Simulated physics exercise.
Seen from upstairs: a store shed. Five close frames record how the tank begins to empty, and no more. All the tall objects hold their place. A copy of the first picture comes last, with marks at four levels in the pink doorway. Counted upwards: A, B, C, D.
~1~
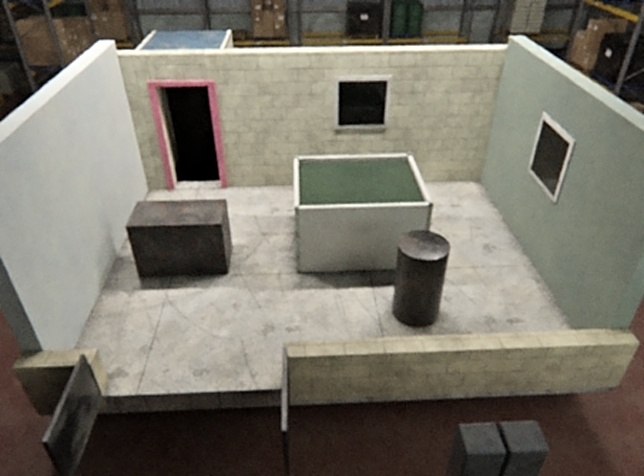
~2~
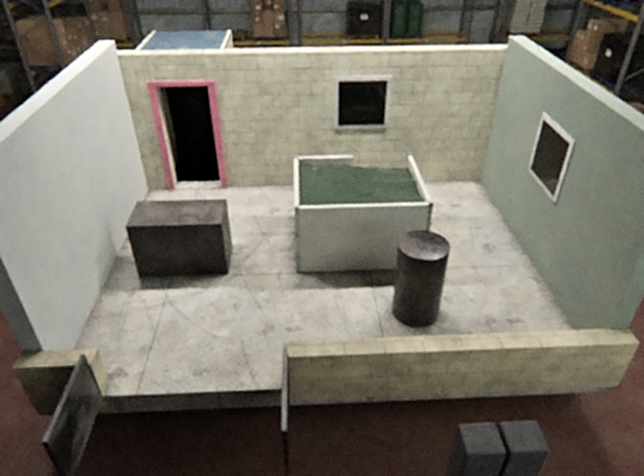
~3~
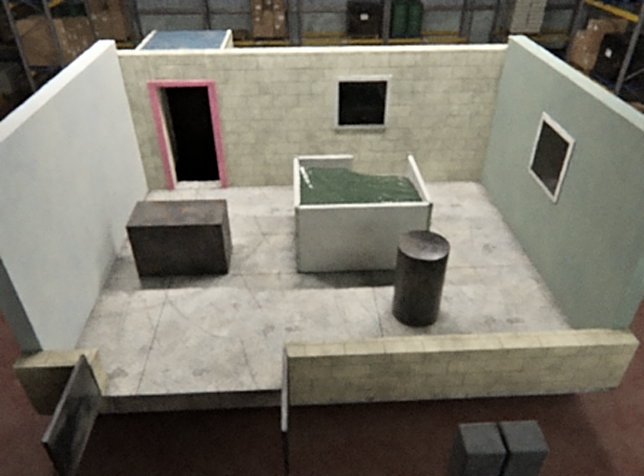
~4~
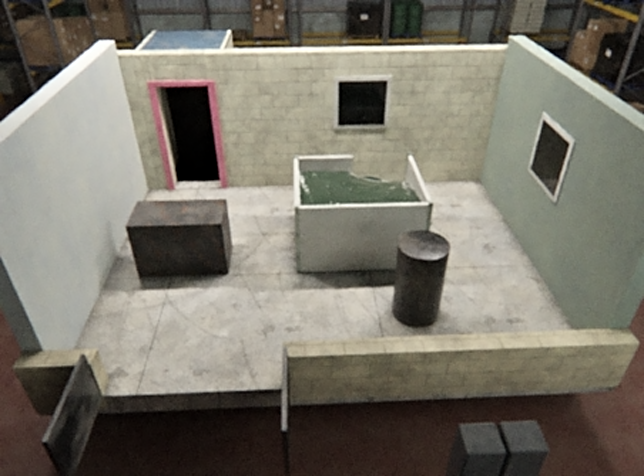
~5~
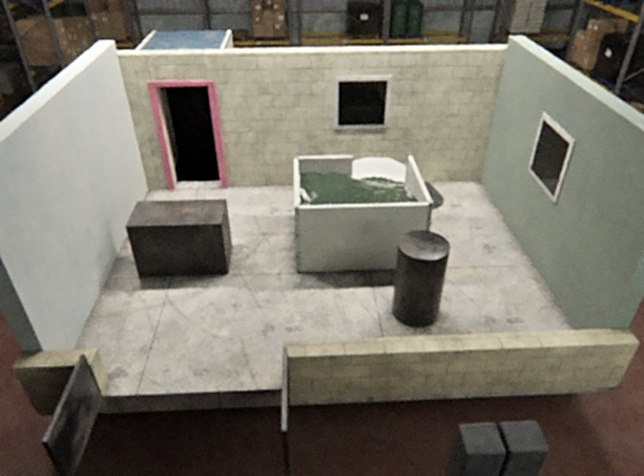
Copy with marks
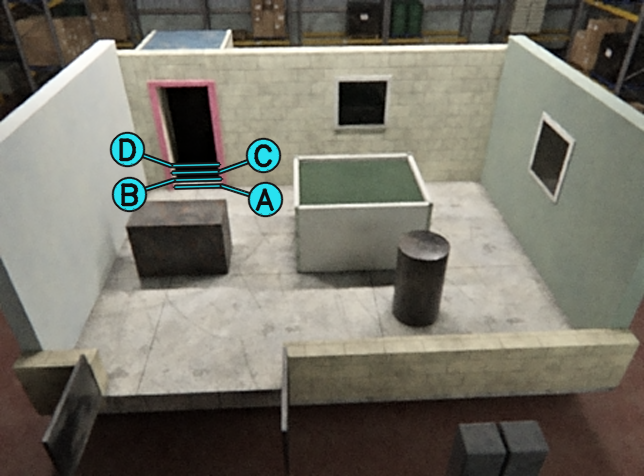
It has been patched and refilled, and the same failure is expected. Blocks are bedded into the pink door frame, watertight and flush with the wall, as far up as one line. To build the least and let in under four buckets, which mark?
Choose B.
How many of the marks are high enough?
Three of them.
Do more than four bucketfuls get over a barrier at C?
No.
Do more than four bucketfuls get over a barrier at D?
No, that is safe.
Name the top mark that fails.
Mark A.
On the marked copy, A at (198, 186); B at (197, 179); C at (196, 172); D at (195, 165); from the bottom up A, B, C, D.
With A, some 15 bucketfuls get in.
With B, nothing gets over.
With C, nothing gets over.
With D, nothing gets over.
